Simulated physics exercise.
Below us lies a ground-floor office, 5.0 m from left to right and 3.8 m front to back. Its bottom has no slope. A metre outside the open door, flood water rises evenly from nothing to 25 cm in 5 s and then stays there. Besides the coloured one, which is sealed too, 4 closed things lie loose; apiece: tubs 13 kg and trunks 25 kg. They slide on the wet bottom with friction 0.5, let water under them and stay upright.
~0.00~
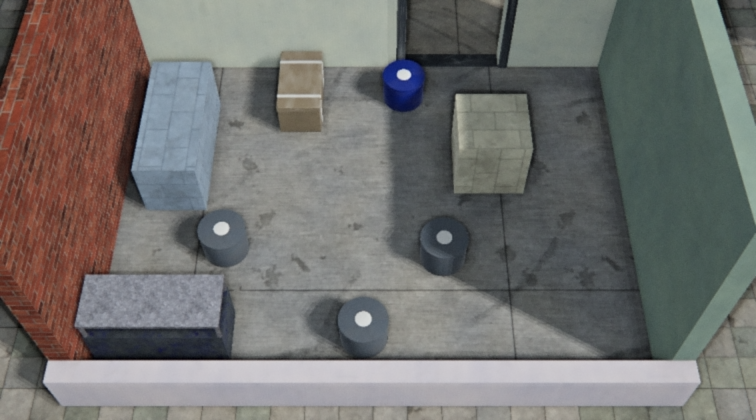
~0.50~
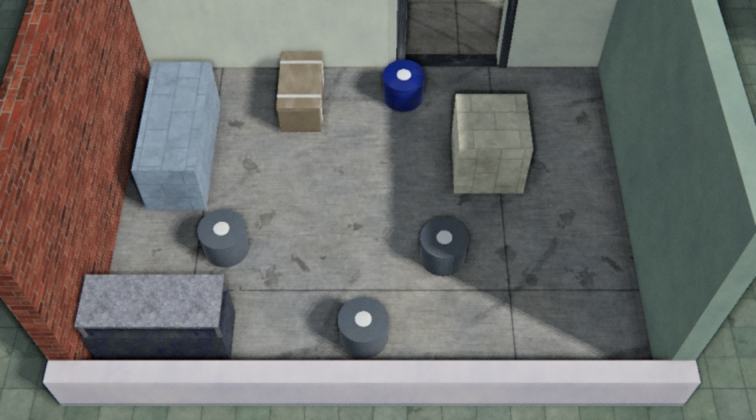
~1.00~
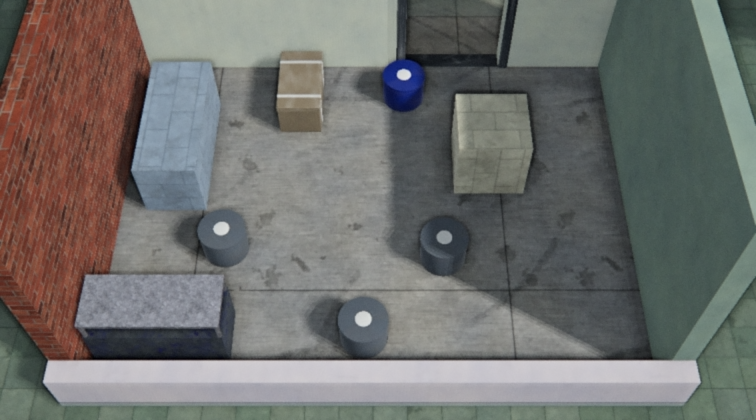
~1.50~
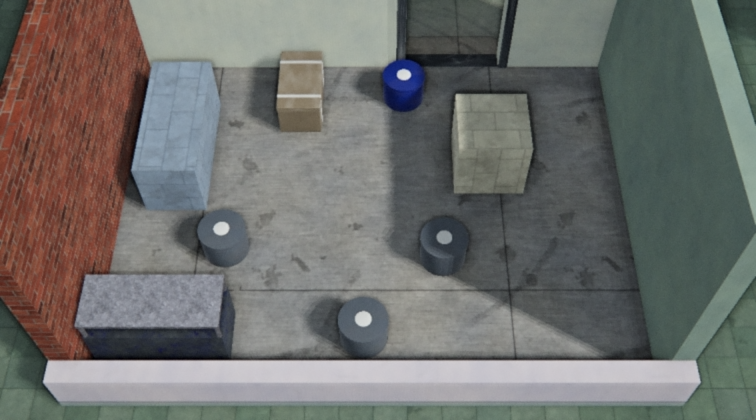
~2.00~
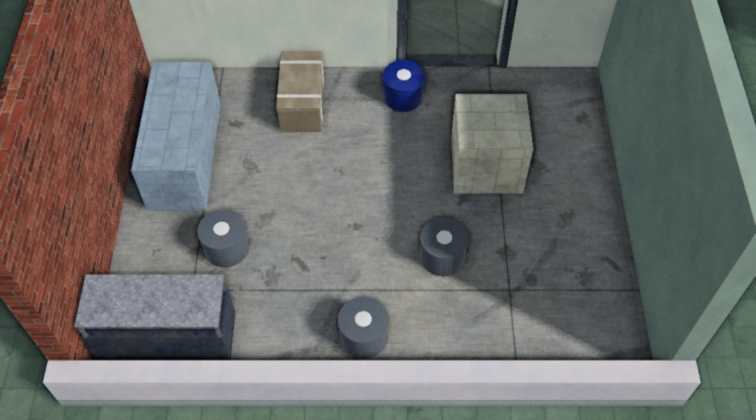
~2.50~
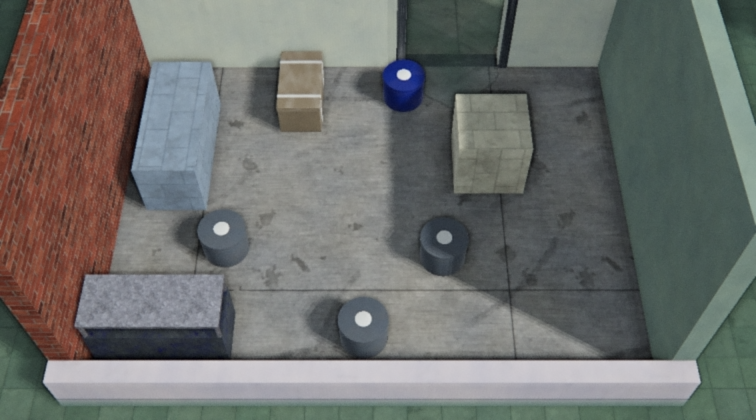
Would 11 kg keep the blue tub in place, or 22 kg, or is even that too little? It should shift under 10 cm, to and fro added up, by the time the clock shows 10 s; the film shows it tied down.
For it, neither weight holds it.
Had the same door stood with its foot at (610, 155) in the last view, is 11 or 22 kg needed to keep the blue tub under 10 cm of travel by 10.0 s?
In that case neither weight holds it.
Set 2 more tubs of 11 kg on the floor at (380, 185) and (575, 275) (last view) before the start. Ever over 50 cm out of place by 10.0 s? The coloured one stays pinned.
In turn: More, under.
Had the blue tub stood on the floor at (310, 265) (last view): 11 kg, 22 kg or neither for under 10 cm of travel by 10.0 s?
It takes the larger.
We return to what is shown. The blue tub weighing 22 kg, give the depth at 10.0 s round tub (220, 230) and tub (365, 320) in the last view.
Roughly 6 and 9 cm.
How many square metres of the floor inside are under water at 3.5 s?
Some 2.0 m2.
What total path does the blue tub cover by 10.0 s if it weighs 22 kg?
Some 40 cm in all.
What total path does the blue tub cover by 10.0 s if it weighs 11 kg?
About 80 cm.
After 3.5 s the blue tub would be 0 cm from its start with 11 kg and 0 cm from its start with 22 kg; 4 cm of water round it then.
After 4.5 s the blue tub would be 19 cm from its start with 11 kg and 0 cm from its start with 22 kg; 5 cm of water round it then.
After 7.0 s the blue tub would be 63 cm from its start with 11 kg and 13 cm from its start with 22 kg; 7 cm of water round it then.
After 10.0 s the blue tub would be 71 cm from its start with 11 kg and 41 cm from its start with 22 kg; 8 cm of water round it then.
